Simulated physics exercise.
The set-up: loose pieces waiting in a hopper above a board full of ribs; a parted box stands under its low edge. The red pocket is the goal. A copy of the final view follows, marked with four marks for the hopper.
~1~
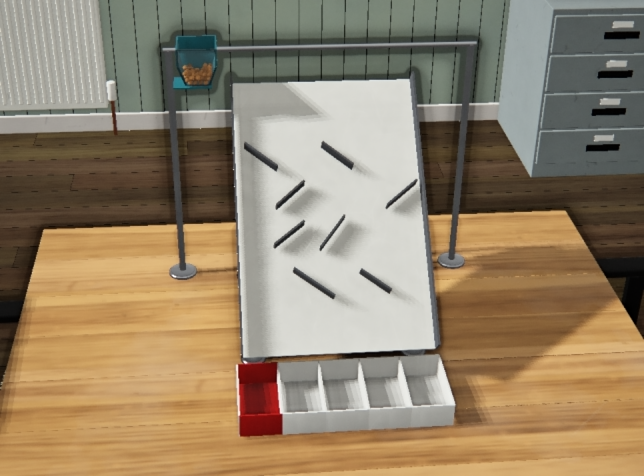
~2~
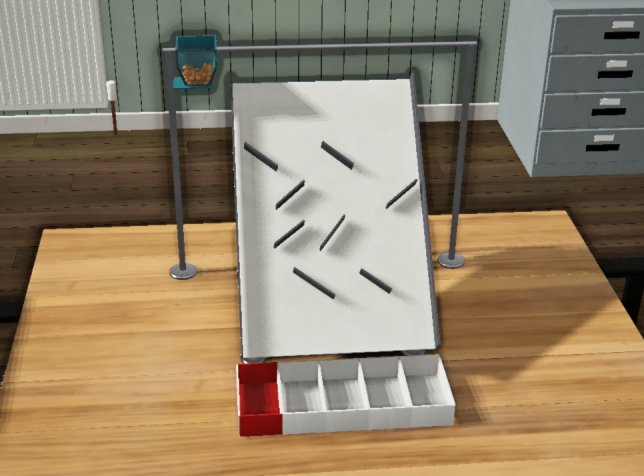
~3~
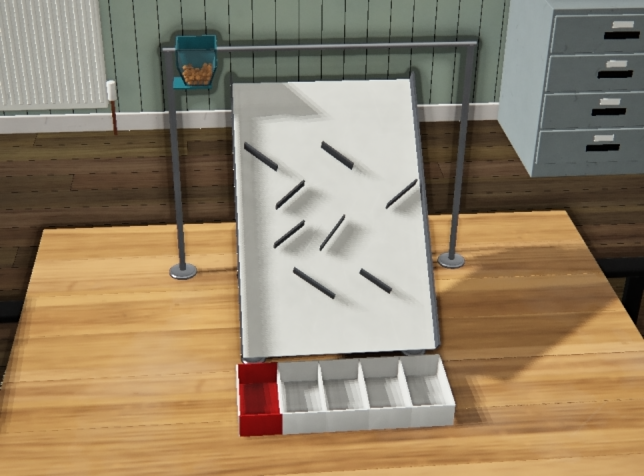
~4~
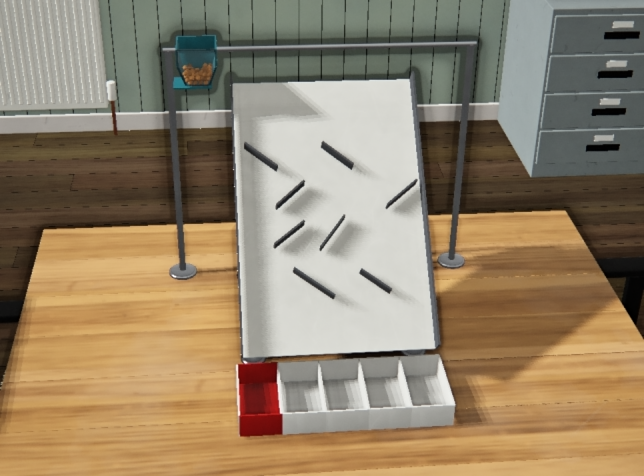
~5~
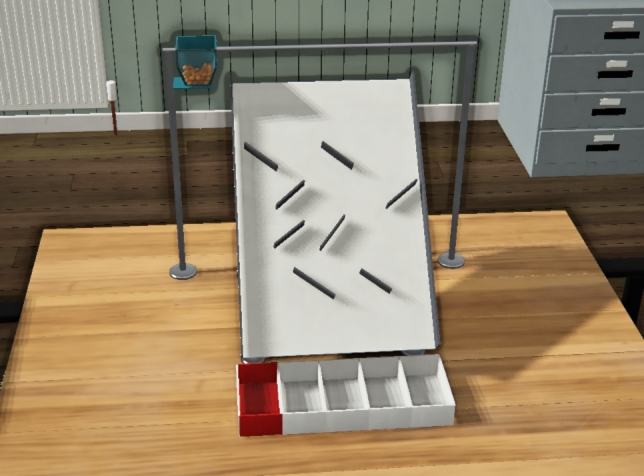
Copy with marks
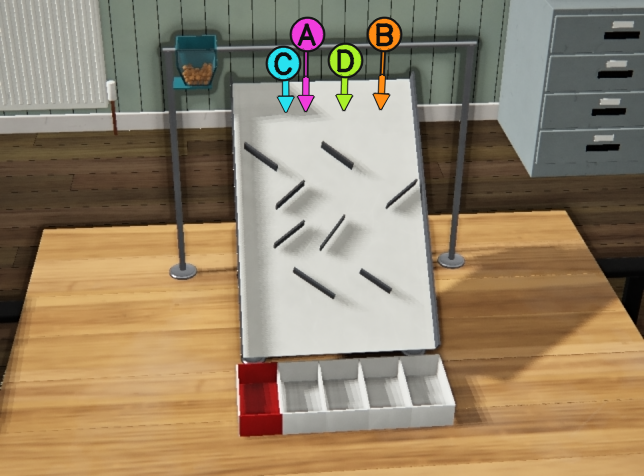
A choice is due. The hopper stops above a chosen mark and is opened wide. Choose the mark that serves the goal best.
Mark C.
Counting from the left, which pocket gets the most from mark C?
The first.
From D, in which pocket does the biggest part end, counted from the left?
It is the fifth one.
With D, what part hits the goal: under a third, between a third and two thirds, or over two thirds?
It is under a third.
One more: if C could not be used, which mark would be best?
That would be A.
On the marked copy, mark A meets the board at (305, 105); mark B meets the board at (380, 103); mark C meets the board at (285, 106); mark D meets the board at (343, 104).
For mark A, roughly a third in the red pocket, roughly two thirds in other pockets.
For mark B, not one piece in the red pocket, almost all in other pockets, just a few held on the board.
For mark C, roughly two thirds in the red pocket, roughly a quarter in other pockets.
For mark D, not one piece in the red pocket, every piece in other pockets.
